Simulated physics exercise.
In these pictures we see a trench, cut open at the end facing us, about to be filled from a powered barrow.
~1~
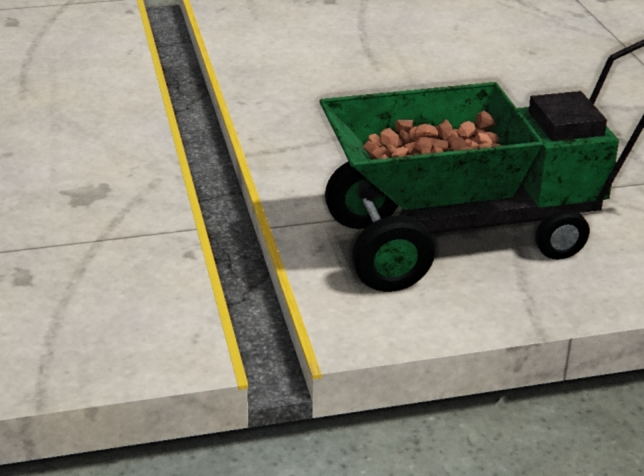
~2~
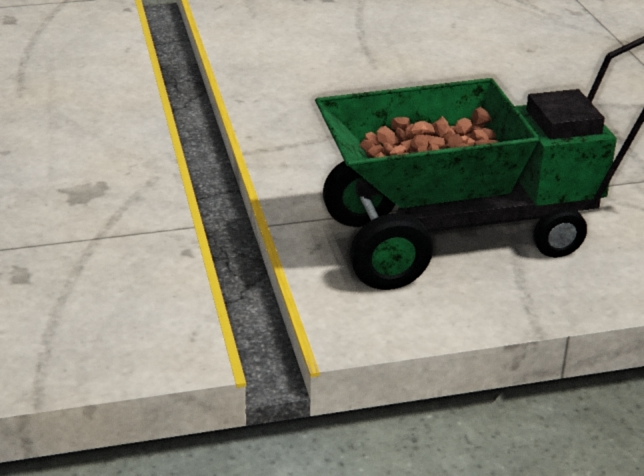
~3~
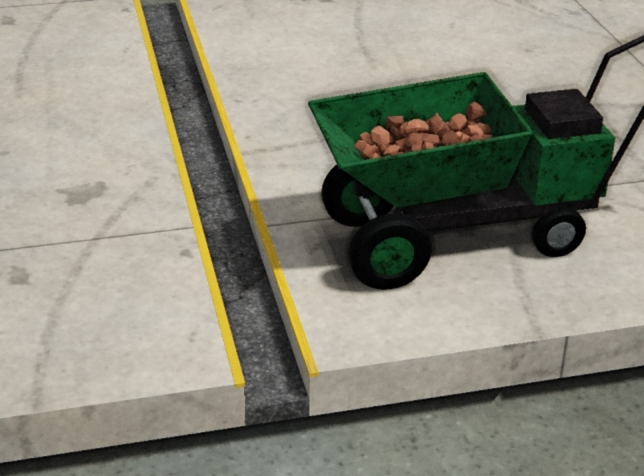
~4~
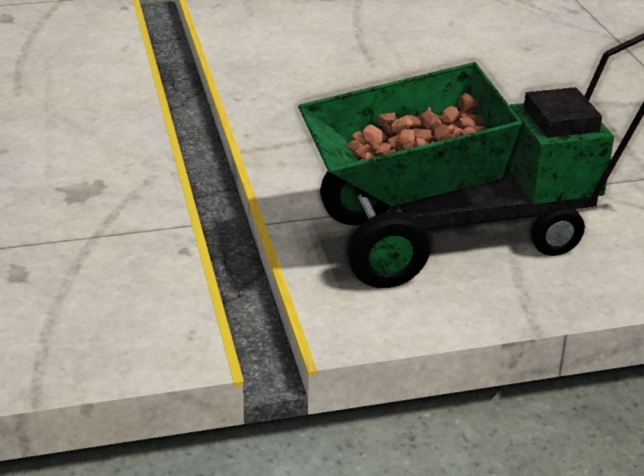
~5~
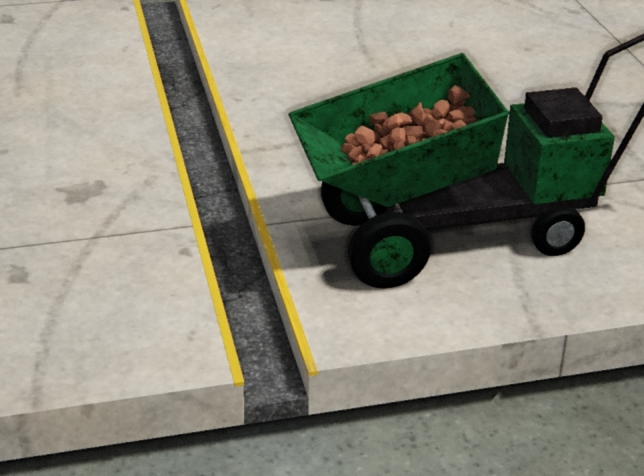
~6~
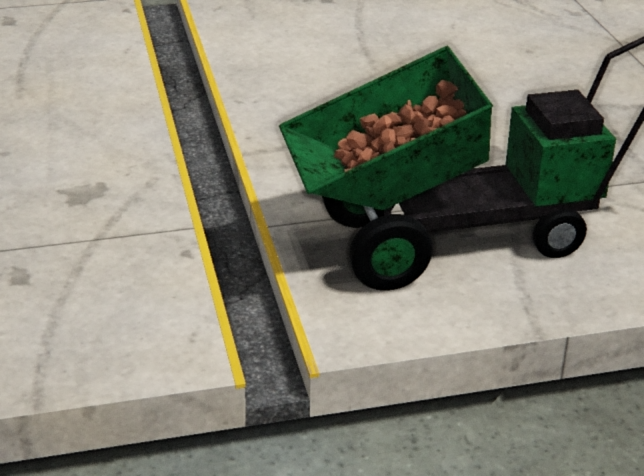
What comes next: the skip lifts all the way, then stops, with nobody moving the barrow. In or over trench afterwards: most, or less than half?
Most of the load finds the trench.
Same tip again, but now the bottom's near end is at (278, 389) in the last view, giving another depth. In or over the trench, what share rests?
50 %, roughly.
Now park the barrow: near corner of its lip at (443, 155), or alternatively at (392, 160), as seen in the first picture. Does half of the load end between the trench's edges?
So the first stop would give short of the halfway mark, while the second would give past the halfway mark.
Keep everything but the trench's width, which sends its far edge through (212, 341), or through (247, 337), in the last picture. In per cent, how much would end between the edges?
Lab note: Try one about 90 %, try two about 60 %.
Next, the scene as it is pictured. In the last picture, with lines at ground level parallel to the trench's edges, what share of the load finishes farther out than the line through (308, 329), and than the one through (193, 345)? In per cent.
90 % and 10 %.
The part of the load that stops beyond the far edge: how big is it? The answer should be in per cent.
Result: Close to 10 %.
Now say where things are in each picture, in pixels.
Lip of the skip near (353, 165), level; top of the load near (439, 145), lumps of rubble; first edge of the trench near (302, 331); far edge near (231, 340), the trench over half as wide as the skip, and about half as deep as wide, in the first picture.
Lip of the skip near (348, 164), tipped barely; top of the load near (435, 142), in the second picture.
Lip of the skip near (341, 167), tipped barely; top of the load near (450, 139), in the third picture.
Lip of the skip near (330, 171), tipped a little; top of the load near (442, 133), in the fourth picture.
Lip of the skip near (320, 179), tipped clearly; top of the load near (443, 125), in the fifth picture.
Lip of the skip near (309, 192), tipped clearly; top of the load near (446, 112); first edge of the trench near (299, 330); far edge near (228, 339), in the sixth picture.
Shortly afterwards, skip tipped steeply; the whole lot in the skip.
Next, skip tipped right over; the bulk in the skip; a little in or heaped over the trench.
Some moments later, skip tipped right over; a little in the skip; the bulk in or heaped over the trench; a little beyond it.
In the end, skip tipped right over; a little in the skip; the bulk in or heaped over the trench; a little beyond it.
